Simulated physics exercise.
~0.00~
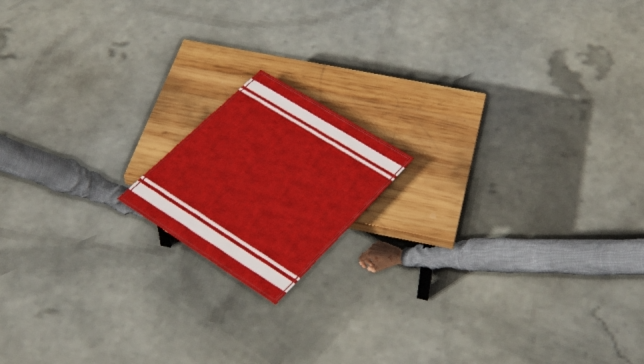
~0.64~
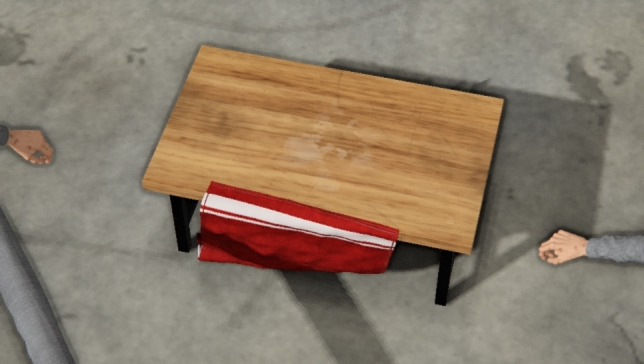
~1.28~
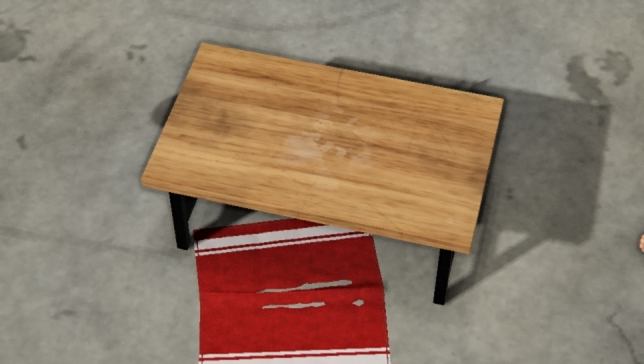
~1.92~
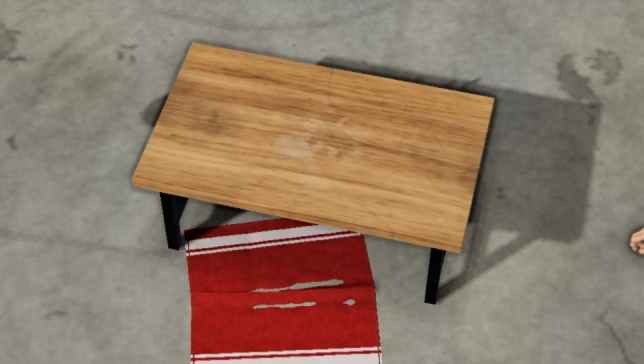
At the start, a red cloth with white stripes lies flat and askew over a wooden table, its near part jutting past the front edge, with a grey-sleeved arm on either side. The arms draw away to the left and right as the cloth slips down off the front of the table, folding near the edge. It drops to the concrete floor and spreads out in front of the table legs, slightly wrinkled. The cloth then stays there, partly beneath the front edge, while the tabletop is left bare.
